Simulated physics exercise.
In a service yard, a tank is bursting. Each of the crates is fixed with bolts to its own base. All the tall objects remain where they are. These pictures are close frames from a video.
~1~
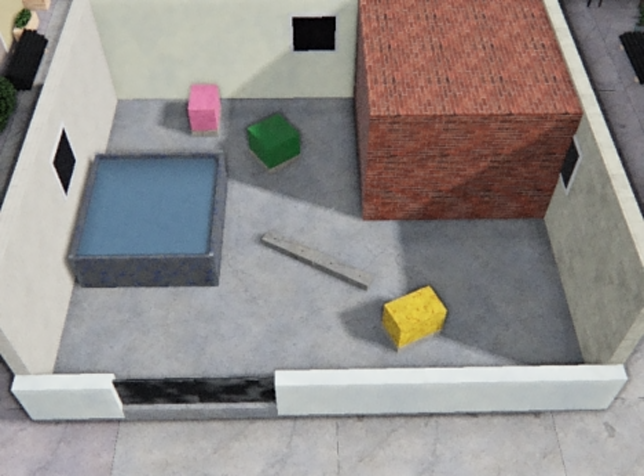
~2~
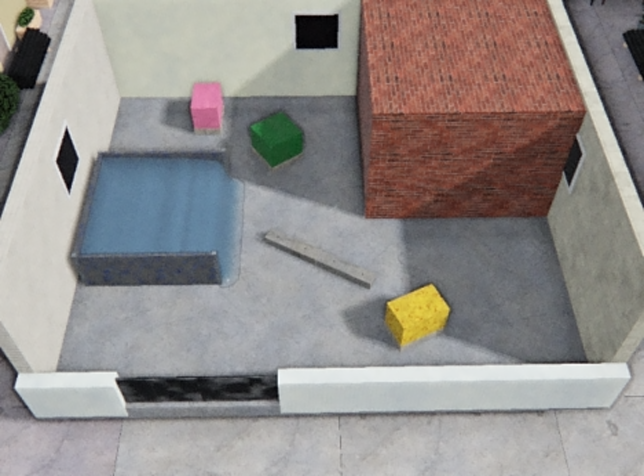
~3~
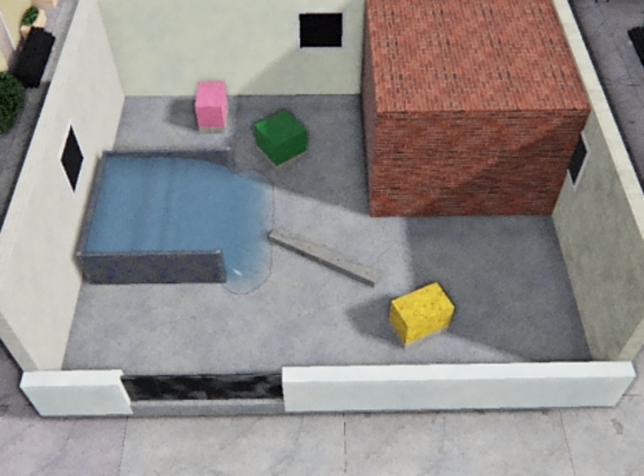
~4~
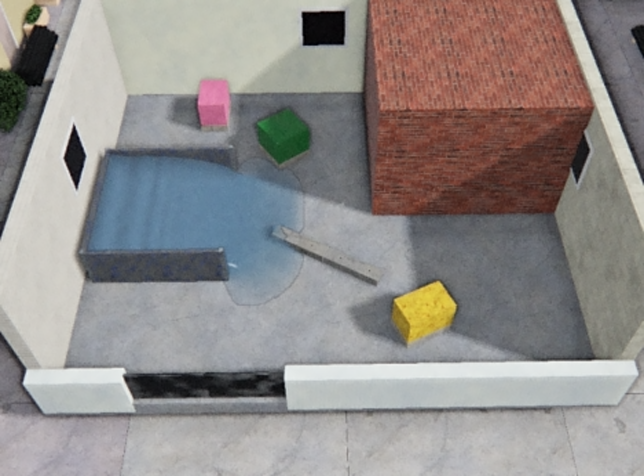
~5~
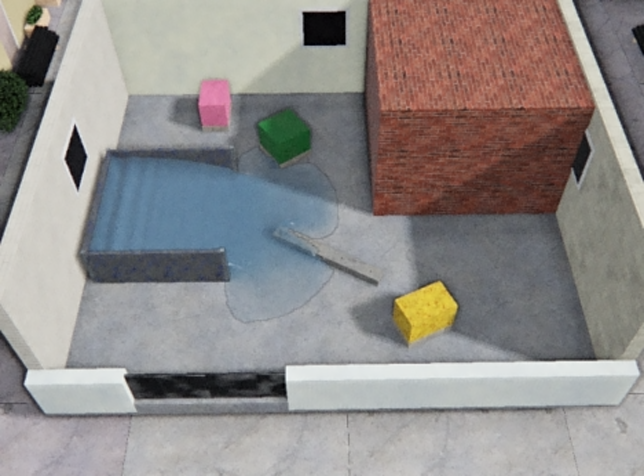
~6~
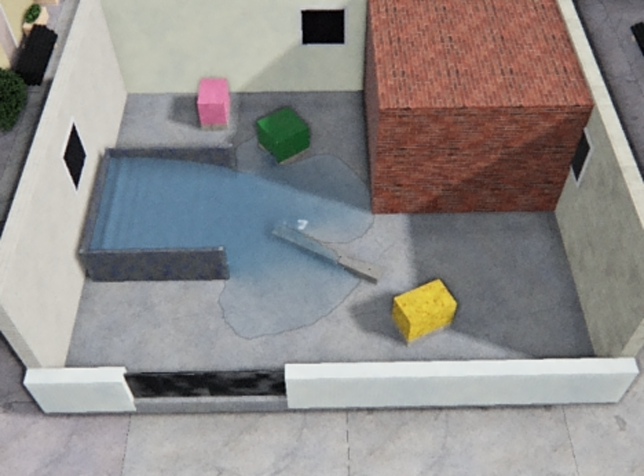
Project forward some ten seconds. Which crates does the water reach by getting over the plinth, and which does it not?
Outcome: The yellow crate will be wet, the pink crate will be wet, the green crate will be wet.
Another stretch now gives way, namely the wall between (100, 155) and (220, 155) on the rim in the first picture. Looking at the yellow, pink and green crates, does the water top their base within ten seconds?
My take: Yellow crate is untouched, pink crate gets flooded and green crate gets flooded.
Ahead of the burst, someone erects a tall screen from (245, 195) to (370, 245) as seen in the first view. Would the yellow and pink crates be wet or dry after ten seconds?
Then: The yellow one takes water, the pink one remains dry.
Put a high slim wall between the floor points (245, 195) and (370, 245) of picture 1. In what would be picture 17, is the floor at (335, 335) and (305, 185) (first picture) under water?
As listed: Awash, wet.
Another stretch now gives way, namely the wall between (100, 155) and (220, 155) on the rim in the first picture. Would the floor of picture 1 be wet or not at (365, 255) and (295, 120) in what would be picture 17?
Taking them in turn: Left clear, then underwater.
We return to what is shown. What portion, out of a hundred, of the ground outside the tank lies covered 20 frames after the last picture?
That should be about 75 %.
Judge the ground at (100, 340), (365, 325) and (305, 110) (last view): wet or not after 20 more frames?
Going through them in order, I'd call them clear, drenched and drenched.
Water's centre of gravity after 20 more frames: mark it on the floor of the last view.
The water centres close to (336, 230).
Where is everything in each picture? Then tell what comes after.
In the first frame, still water in the water tank at (152, 205).
In the second frame, the front is at (231, 179), out from the gap at (221, 221).
In the third frame, water pours out at (226, 221) and has run to (253, 173).
In the fourth frame, water pours out at (229, 220) and has run to (272, 163).
In the fifth frame, the front is at (302, 301), out from the gap at (230, 220).
In the sixth frame, the front is at (364, 189), out from the gap at (229, 219).
A moment on, water covers 35 % of the floor; the yellow crate water round its plinth, the pink crate water round its plinth, the green crate water round its plinth.
Next, water covers 55 % of the floor; the yellow crate water round its plinth, the pink crate water round its plinth, the green crate water round its plinth.
Then, water covers 75 % of the floor; the yellow crate water round its plinth, the pink crate water round its plinth, the green crate water round its plinth.
Later, water covers 95 % of the floor; the yellow crate water round its plinth, the pink crate water round its plinth, the green crate water round its plinth.
In the end, water covers 100 % of the floor; the yellow crate was topped, the pink crate was topped, the green crate was topped.
